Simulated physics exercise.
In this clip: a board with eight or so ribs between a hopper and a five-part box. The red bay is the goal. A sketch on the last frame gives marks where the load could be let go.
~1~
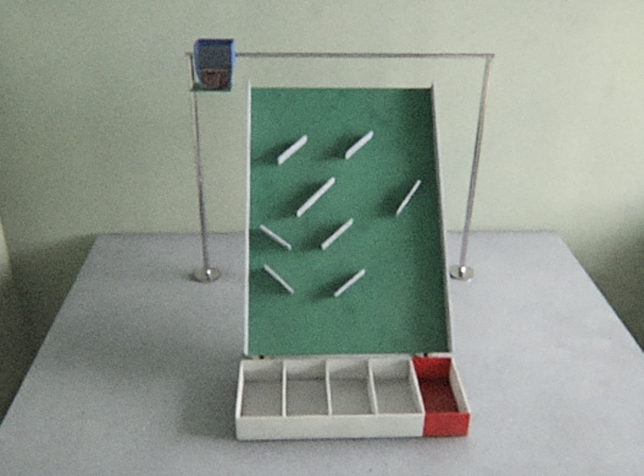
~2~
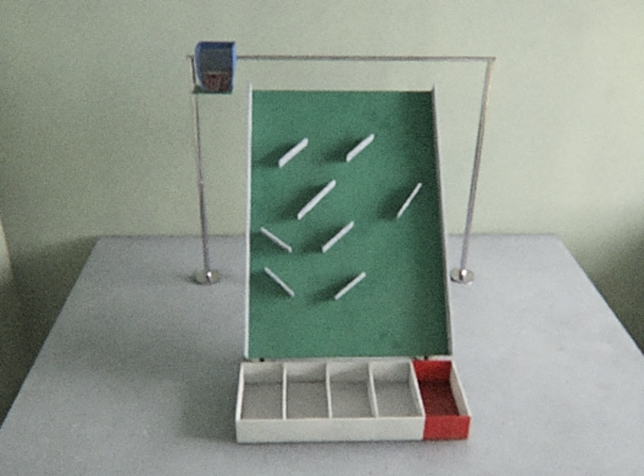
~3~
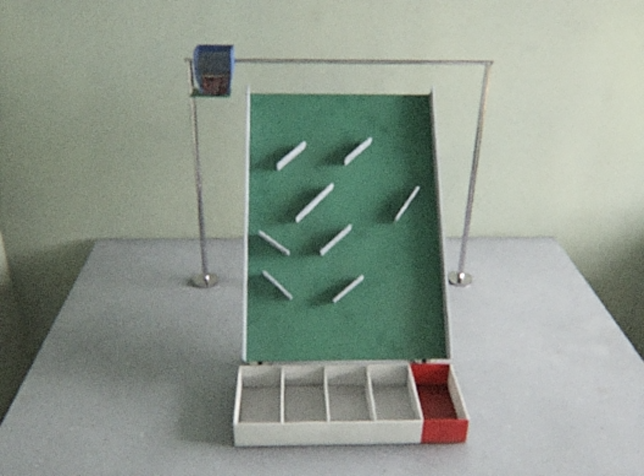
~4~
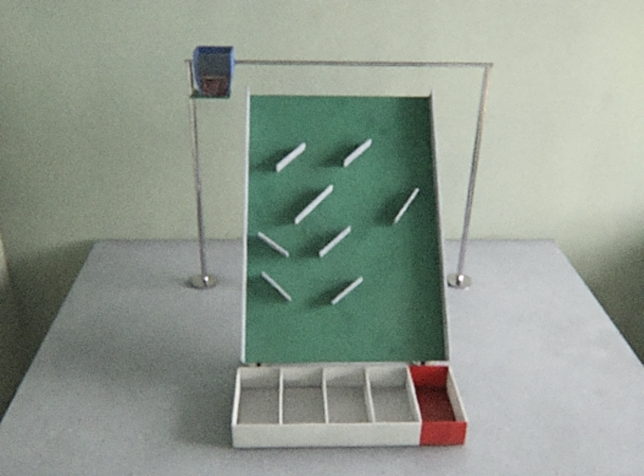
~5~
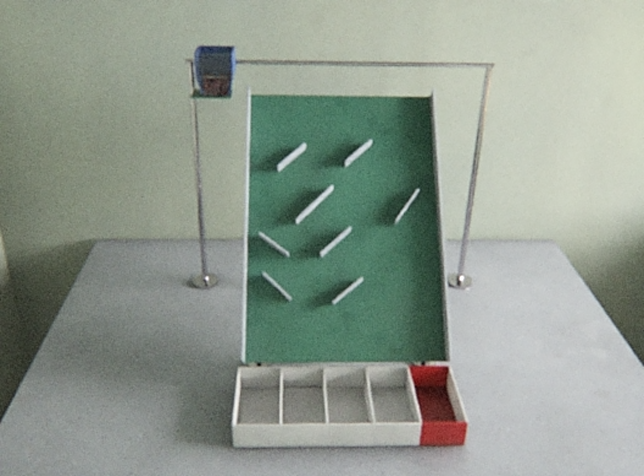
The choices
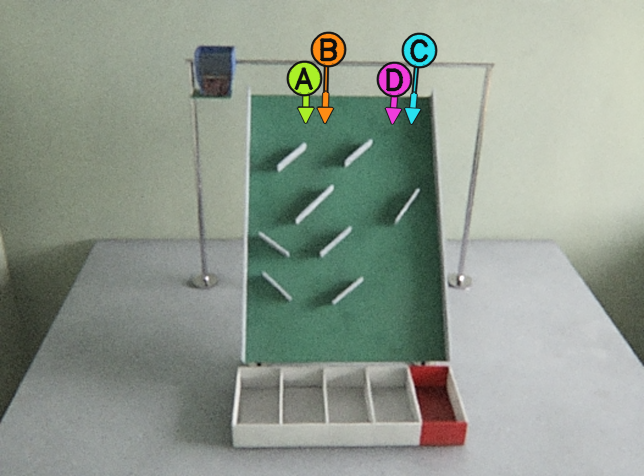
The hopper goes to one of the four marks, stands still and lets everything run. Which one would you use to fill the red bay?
It is C.
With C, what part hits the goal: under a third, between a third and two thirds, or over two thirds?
Between a third and two thirds.
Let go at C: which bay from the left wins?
The fifth from the left.
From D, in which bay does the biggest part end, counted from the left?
The fourth from the left.
On the marked copy, mark A meets the board at (305, 117); mark B meets the board at (325, 117); mark C meets the board at (411, 118); mark D meets the board at (392, 118).
If A is chosen, a stray few in the red bay, most in other bays, about a quarter held on the board.
If B is chosen, a stray few in the red bay, most in other bays, about a quarter held on the board.
If C is chosen, about half in the red bay, about half in other bays, a stray few outside the box.
If D is chosen, a small part in the red bay, most in other bays.
